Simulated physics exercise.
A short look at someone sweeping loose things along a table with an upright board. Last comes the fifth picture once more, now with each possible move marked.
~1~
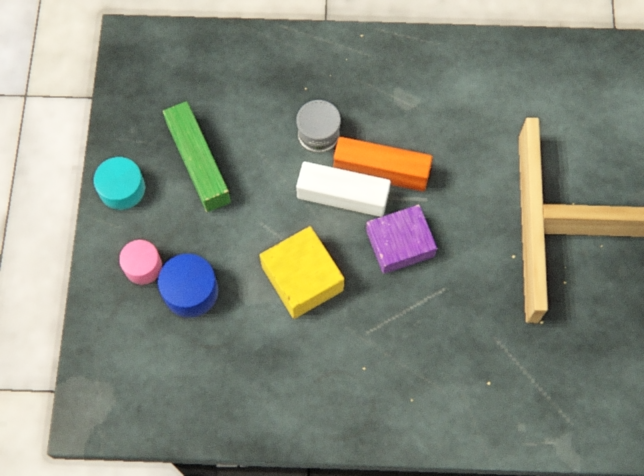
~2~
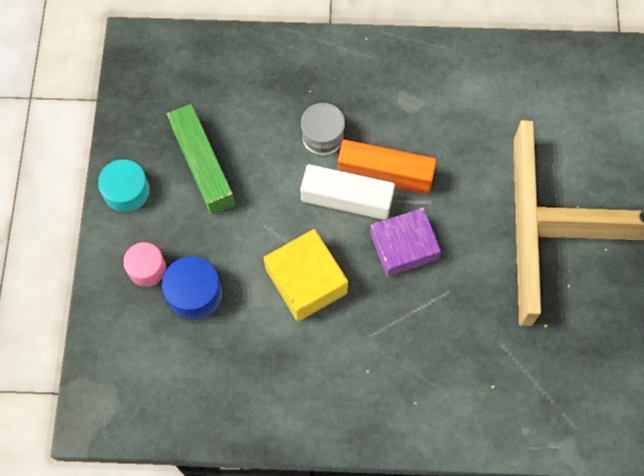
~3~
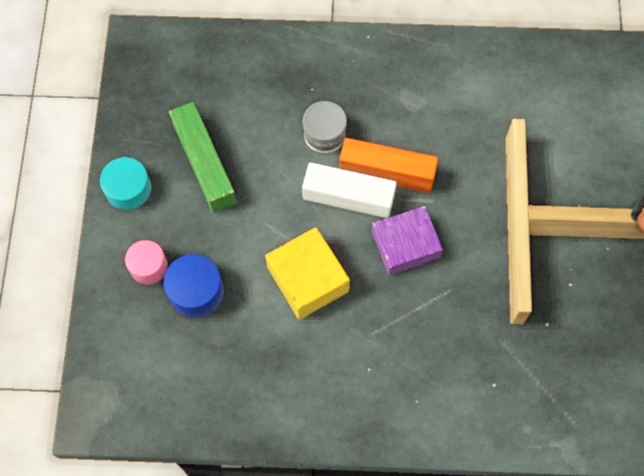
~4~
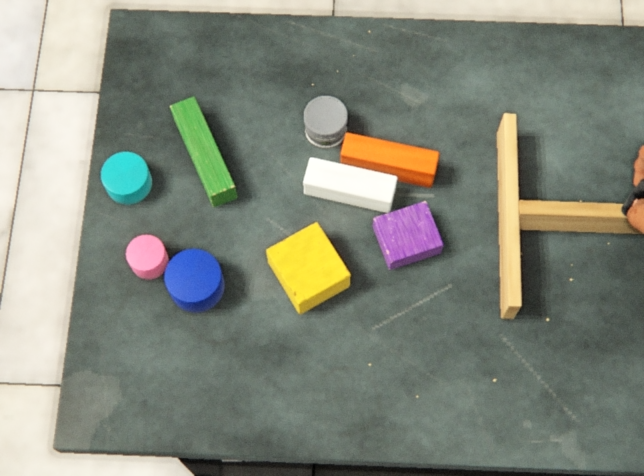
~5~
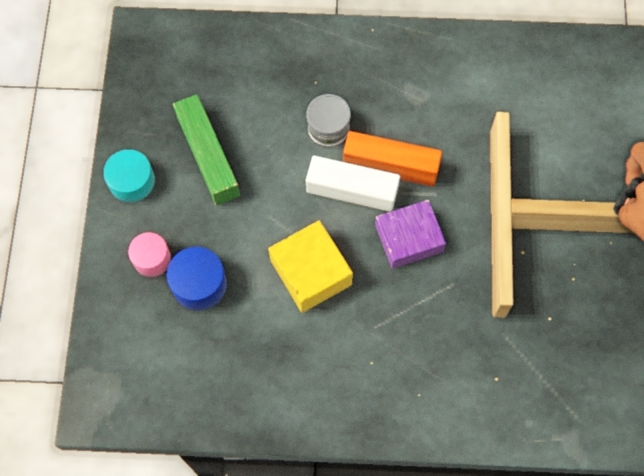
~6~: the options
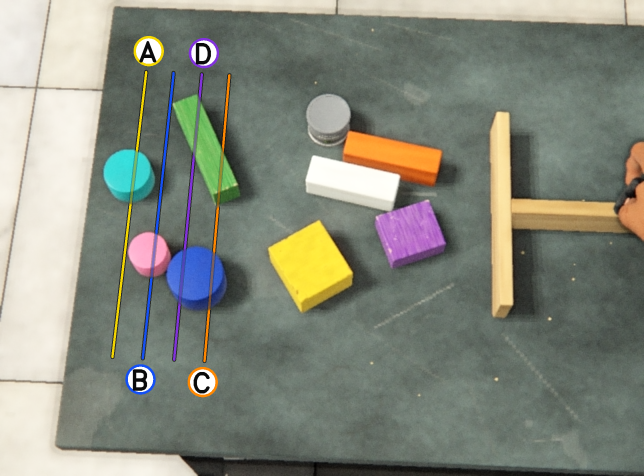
On a dark, scuffed tabletop, colourful blocks, sticks and round tins lie scattered to the left of an upright wooden board fixed to a handle. The board slides a short way left, and a hand gripping the handle comes into view at the right edge, while the loose pieces stay untouched.
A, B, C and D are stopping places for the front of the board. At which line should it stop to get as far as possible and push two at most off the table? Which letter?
It should halt at D.
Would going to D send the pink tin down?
No.
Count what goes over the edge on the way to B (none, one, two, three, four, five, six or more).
Four.
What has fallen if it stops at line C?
It is the turquoise tin.
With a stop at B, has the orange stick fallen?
By then, no.
On the marked copy, A at (130, 207); B at (159, 208); C at (218, 211); D at (189, 210).
With D. Early on, board (391, 200); yellow block (303, 270); orange stick (336, 155).
Further on, board (276, 196); pink tin (139, 251); green bar (168, 152).
At the end, board (189, 192); green bar over the edge; turquoise tin over the edge; two fallen.
As for the rest, A drops six; B drops four; C is within the limit but short.
